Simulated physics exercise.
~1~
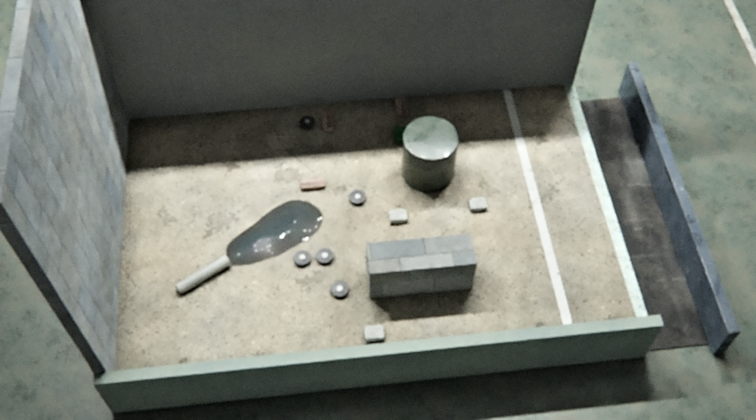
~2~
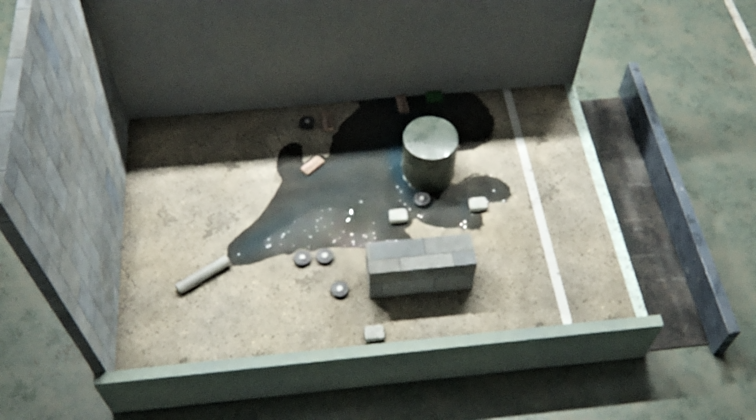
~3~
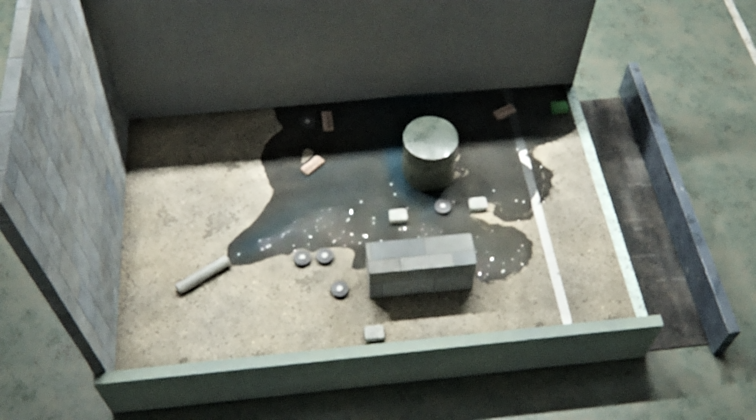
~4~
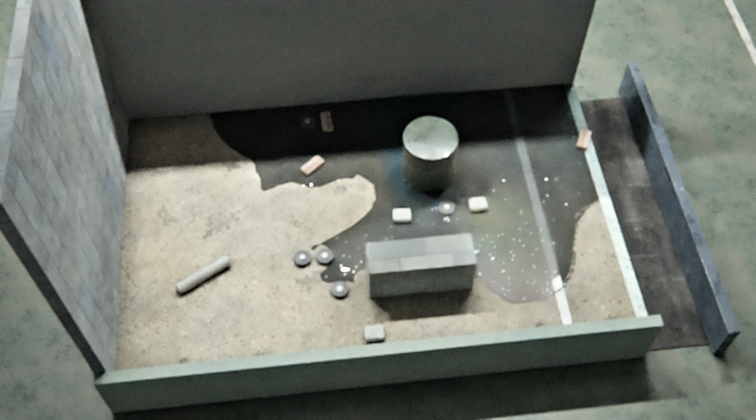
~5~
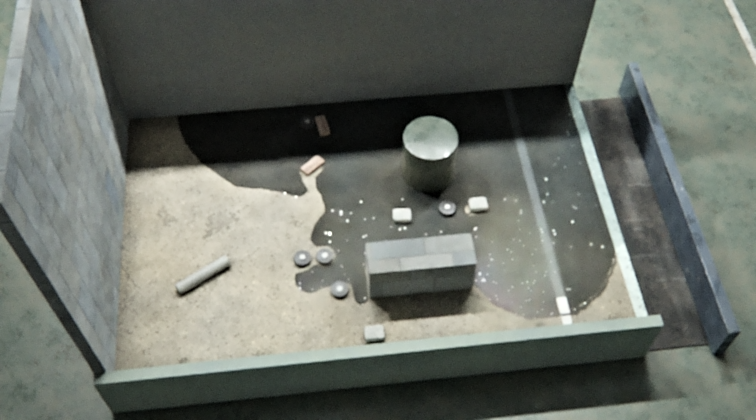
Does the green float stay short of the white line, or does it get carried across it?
It gets carried across the white line. The water takes it along the back wall to the right, and by the end it is out of sight.
A walled floor was flooded by water spreading rightward from a pale pipe, around a round drum and a brick block. A green float and then a reddish piece drifted past the white line and out of sight, while several small pieces remained.
